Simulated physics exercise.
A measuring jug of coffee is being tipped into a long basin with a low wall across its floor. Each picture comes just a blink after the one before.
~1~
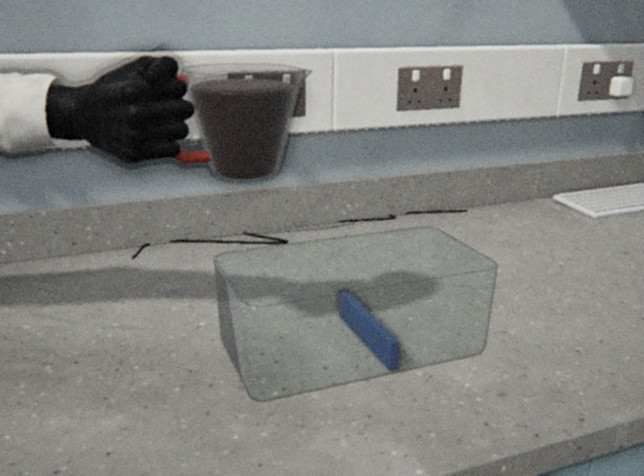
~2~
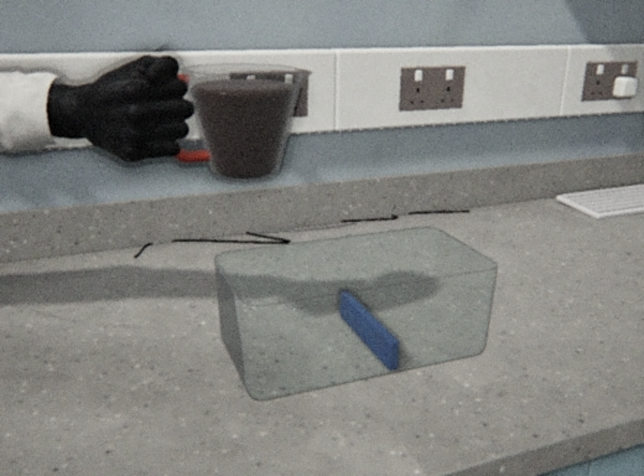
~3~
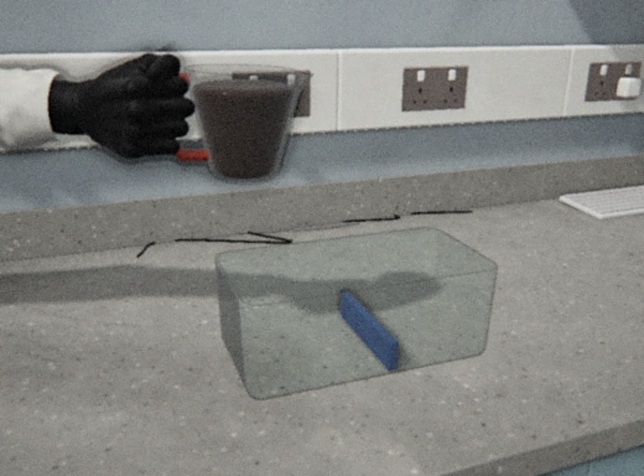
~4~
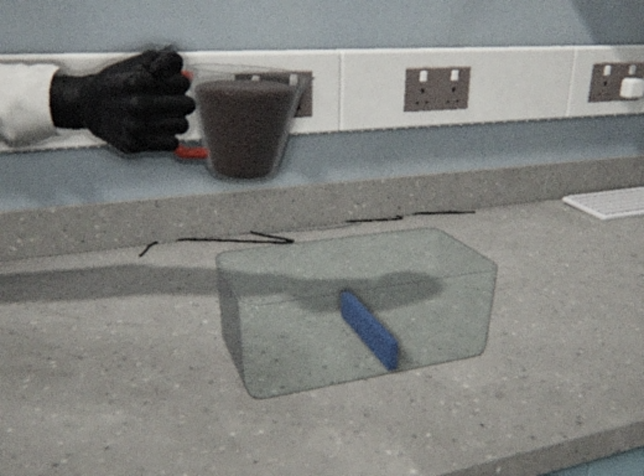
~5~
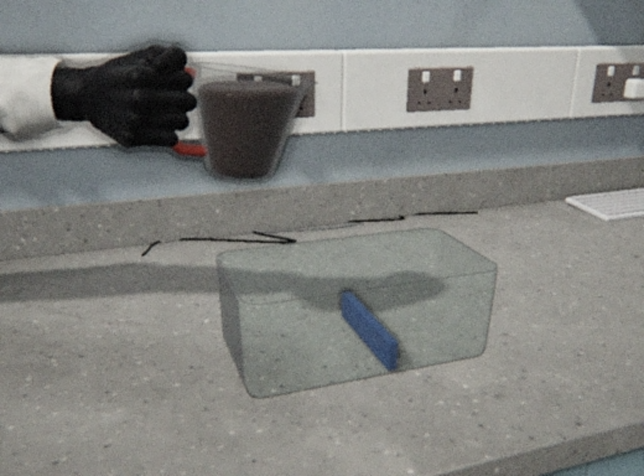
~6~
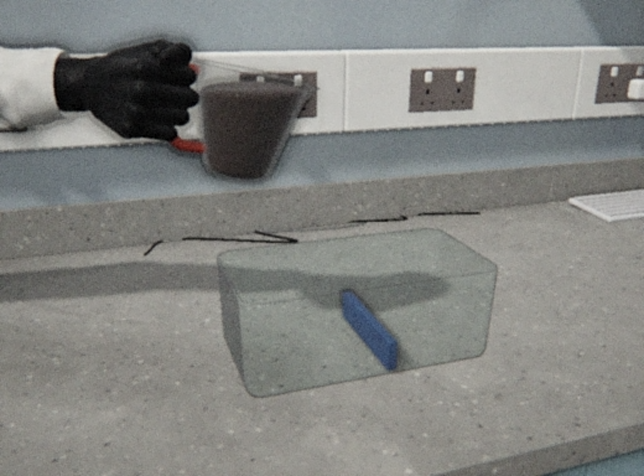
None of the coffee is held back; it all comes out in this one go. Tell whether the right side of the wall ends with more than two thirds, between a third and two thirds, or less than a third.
Sits mid-range.
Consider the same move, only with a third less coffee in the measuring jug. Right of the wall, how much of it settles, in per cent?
About 25 in a hundred.
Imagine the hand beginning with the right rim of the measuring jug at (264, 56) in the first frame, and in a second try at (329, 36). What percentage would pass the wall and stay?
Near 5 % and 85 %.
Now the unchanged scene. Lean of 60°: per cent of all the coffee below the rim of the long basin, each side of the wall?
About 0 % left and about 5 % right.
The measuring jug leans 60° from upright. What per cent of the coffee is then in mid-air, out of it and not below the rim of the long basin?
It comes to 20 per cent or so.
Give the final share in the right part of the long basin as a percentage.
It is close to 55 per cent.
A moment on, the measuring jug is tipped part way and 71 per cent is still to pour, 1 is left of the wall and 5 right of it.
Next, the measuring jug is tipped on its side and 20 per cent is still to pour, 15 is left of the wall and 45 right of it.
Then the measuring jug is tipped on its side and 1 per cent is still to pour, 44 is left of the wall and 52 right of it.
Later the measuring jug is tipped on its side and 0 per cent is still to pour, 46 is left of the wall and 53 right of it.
Finally, 46 per cent lies left of the wall, 53 right of it and 1 outside.
